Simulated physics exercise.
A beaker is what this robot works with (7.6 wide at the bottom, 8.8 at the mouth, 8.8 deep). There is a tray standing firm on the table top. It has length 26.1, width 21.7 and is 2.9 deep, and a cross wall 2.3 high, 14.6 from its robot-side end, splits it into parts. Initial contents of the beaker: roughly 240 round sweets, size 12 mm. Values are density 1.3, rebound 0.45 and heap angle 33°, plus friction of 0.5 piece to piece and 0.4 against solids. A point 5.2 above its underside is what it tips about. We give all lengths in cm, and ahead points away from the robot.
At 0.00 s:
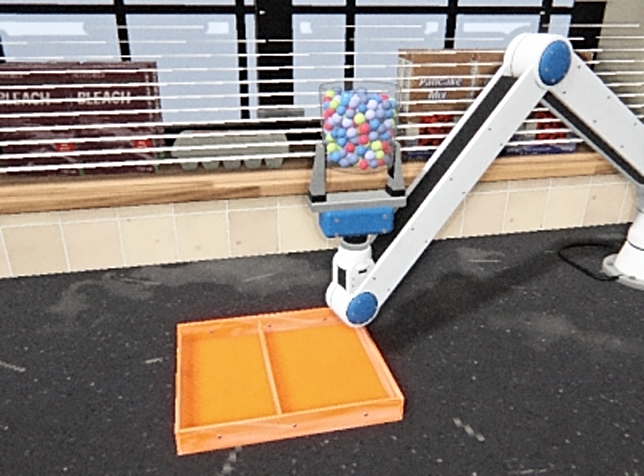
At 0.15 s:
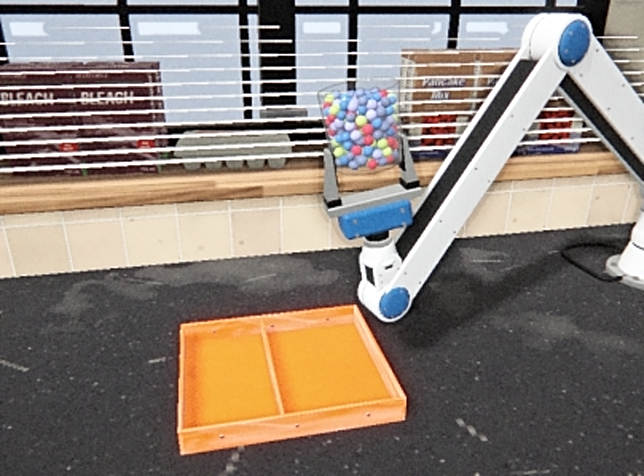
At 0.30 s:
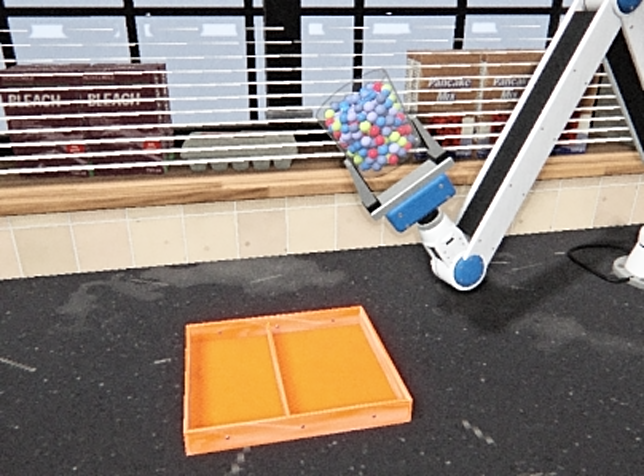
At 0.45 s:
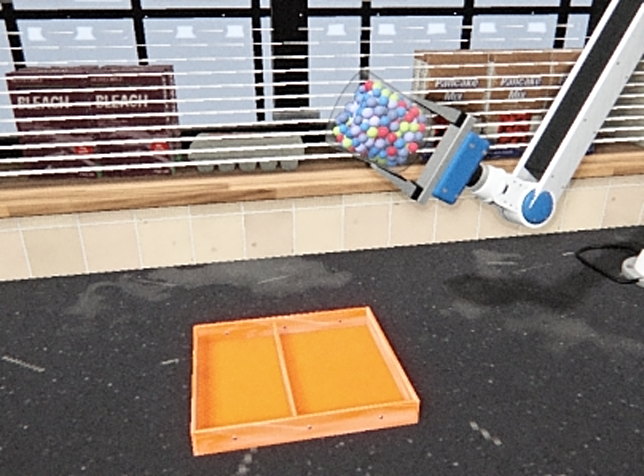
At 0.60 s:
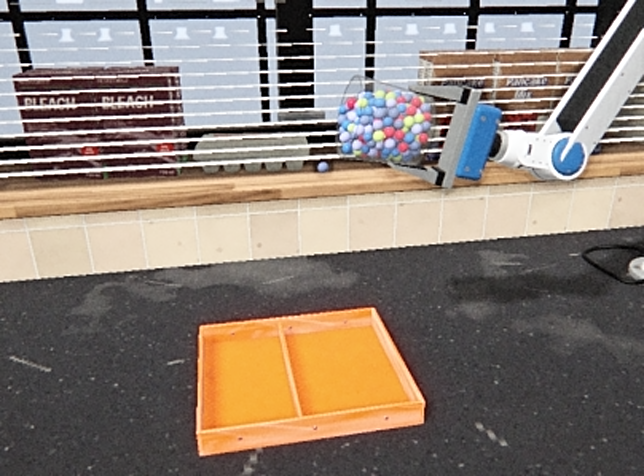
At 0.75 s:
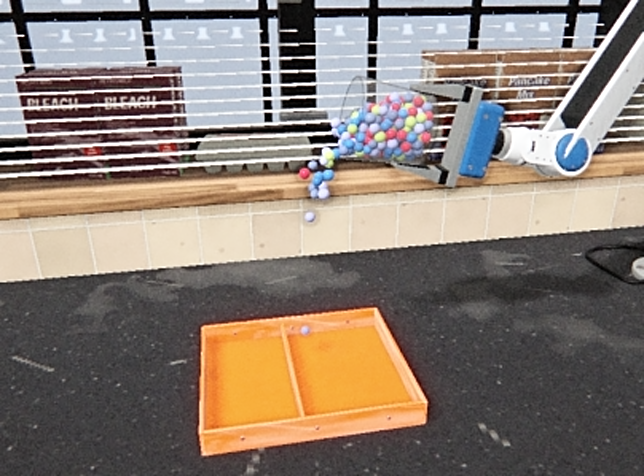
A robot arm tilts a clear beaker of colourful balls leftward until some spill toward an orange tray.
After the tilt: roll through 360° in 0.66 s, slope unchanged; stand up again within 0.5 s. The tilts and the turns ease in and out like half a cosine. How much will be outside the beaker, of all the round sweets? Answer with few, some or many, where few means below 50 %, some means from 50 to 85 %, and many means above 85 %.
Few - below 50 %.
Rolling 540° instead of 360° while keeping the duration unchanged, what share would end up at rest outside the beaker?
Share: Close to 35 %.
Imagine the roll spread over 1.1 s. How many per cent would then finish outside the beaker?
That would give near 45 in a hundred.
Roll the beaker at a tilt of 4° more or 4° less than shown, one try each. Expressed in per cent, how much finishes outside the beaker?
Roughly 50 % on the first try and 30 % on the second.
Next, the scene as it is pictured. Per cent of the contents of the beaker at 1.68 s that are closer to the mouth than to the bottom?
Near 35 per cent lies in the mouth half.
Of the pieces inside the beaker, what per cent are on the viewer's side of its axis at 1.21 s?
Front-half share of contents: Approx. 65 per cent.
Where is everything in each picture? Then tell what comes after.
Beaker middle at (359, 128), upright; upper third of the load around (360, 106), from x 330 to 390, top at y 95; 236 in the beaker, in the first picture.
Beaker middle at (363, 128), tipped 10°; upper third of the load around (362, 107), from x 330 to 395, top at y 95, in the second picture.
Beaker middle at (371, 127), tipped 34°; upper third of the load around (371, 109), from x 330 to 410, top at y 90, in the third picture.
Beaker middle at (380, 126), tipped 61°; upper third of the load around (380, 108), from x 340 to 420, top at y 85, in the fourth picture.
Beaker middle at (386, 124), tipped 77°; upper third of the load around (389, 109), from x 325 to 425, top at y 95; 235 in the beaker, 1 in flight or on a rim, in the fifth picture.
Beaker middle at (389, 124), tipped 78°; upper third of the load around (396, 114), from x 305 to 430, top at y 100; 220 in the beaker, 1 in the robot-side part, 15 in flight or on a rim, in the sixth picture.
After 1.21 s, tipped 78°, highest piece 38 above the table; 173 in the beaker, 21 in the robot-side part, 19 in the far-side part, 1 on the table or floor, 22 in flight or on a rim.
After 1.68 s, tipped 35°, highest piece 36 above the table; 144 in the beaker, 46 in the robot-side part, 35 in the far-side part, 5 on the table or floor, 6 in flight or on a rim.
After 2.11 s, upright, highest piece 38 above the table; 144 in the beaker, 48 in the robot-side part, 36 in the far-side part, 8 on the table or floor.
After 2.81 s, upright, highest piece 38 above the table; 144 in the beaker, 48 in the robot-side part, 36 in the far-side part, 8 on the table or floor.
At rest, 144 in the beaker, 48 in the robot-side part, 36 in the far-side part, 8 on the table or floor. That is 39 % outside the beaker.
